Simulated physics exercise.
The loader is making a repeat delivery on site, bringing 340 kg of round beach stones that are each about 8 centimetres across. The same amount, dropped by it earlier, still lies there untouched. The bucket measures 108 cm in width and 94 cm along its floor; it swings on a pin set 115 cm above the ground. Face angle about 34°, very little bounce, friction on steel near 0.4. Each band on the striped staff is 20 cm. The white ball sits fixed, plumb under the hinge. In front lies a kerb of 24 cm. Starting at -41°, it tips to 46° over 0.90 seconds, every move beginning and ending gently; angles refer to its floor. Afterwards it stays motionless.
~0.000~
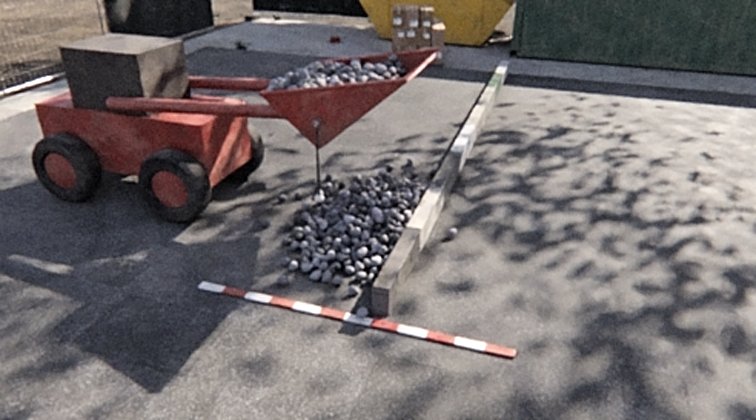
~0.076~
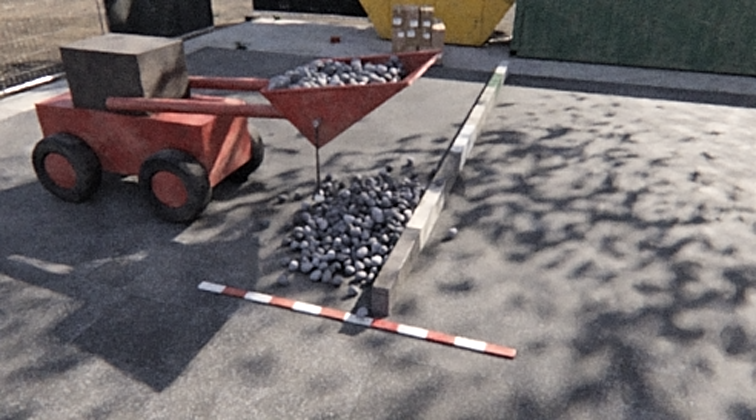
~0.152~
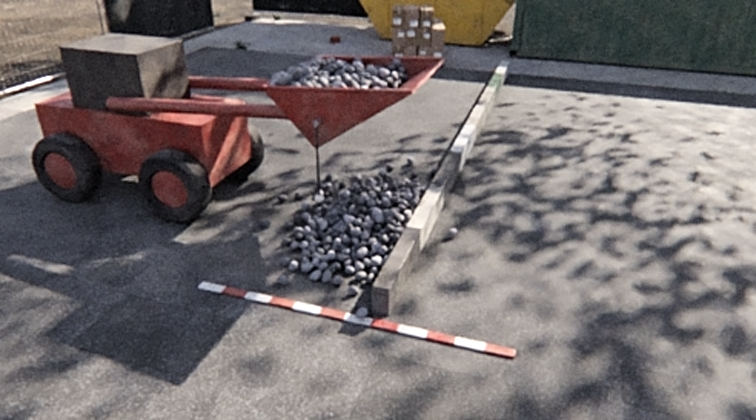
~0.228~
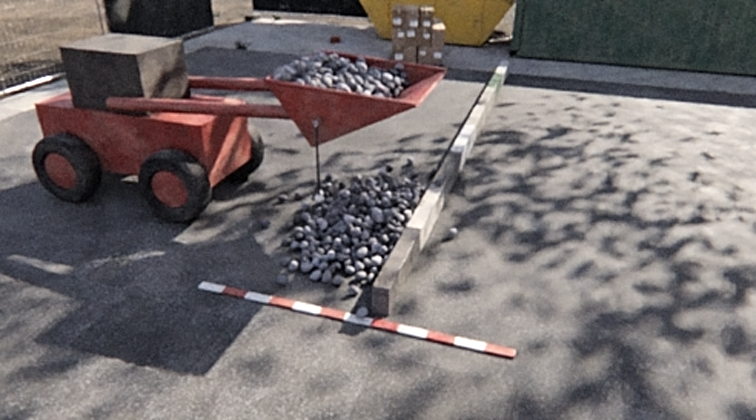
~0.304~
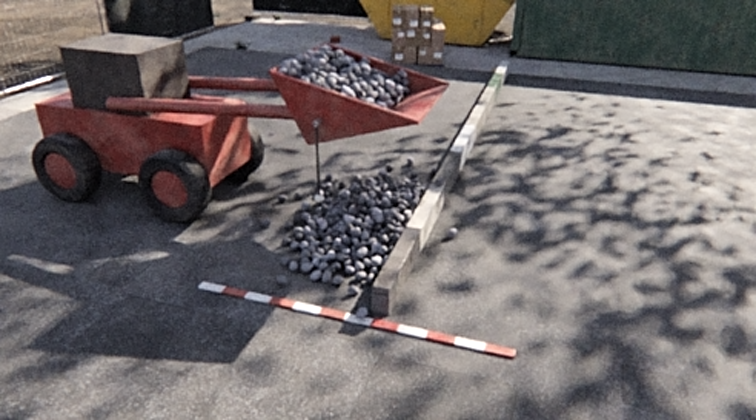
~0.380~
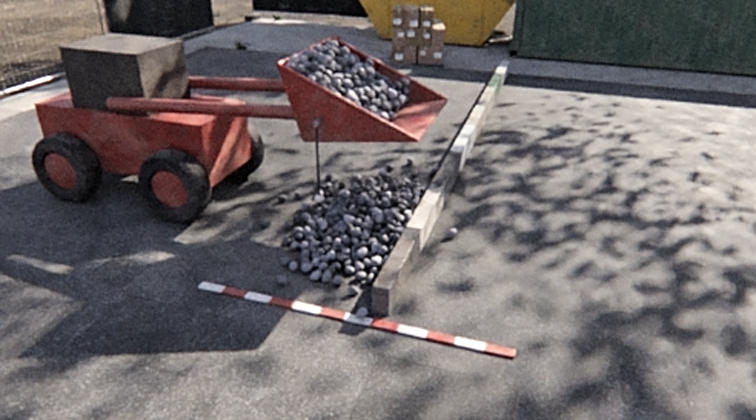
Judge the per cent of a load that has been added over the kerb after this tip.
The added amount is roughly 48 per cent of a load.
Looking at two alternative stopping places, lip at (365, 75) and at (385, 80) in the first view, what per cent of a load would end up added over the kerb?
About 10 and 25 per cent.
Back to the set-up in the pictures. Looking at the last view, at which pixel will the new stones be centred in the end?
Centre: Approx. (426, 223).
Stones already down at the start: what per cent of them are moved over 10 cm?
Roughly 0 % of them.
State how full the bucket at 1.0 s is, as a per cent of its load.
60 % still inside.
After 0.7 s the floor is at 33°; in per cent of one load, 100 in the bucket, 100 on this side of the kerb; the foremost stones are at (423, 215).
After 1.0 s the floor is at 46°; in per cent of one load, 61 in the bucket, 138 on this side of the kerb, 1 over the kerb; the foremost stones are at (435, 203).
After 1.4 s the floor is at 46°; in per cent of one load, 6 in the bucket, 161 on this side of the kerb, 34 over the kerb; the foremost stones are at (511, 239).
After 4.0 s the floor is at 46°; in per cent of one load, 0 in the bucket, 152 on this side of the kerb, 48 over the kerb; the foremost stones are at (644, 270). Net gain over the kerb, 48.
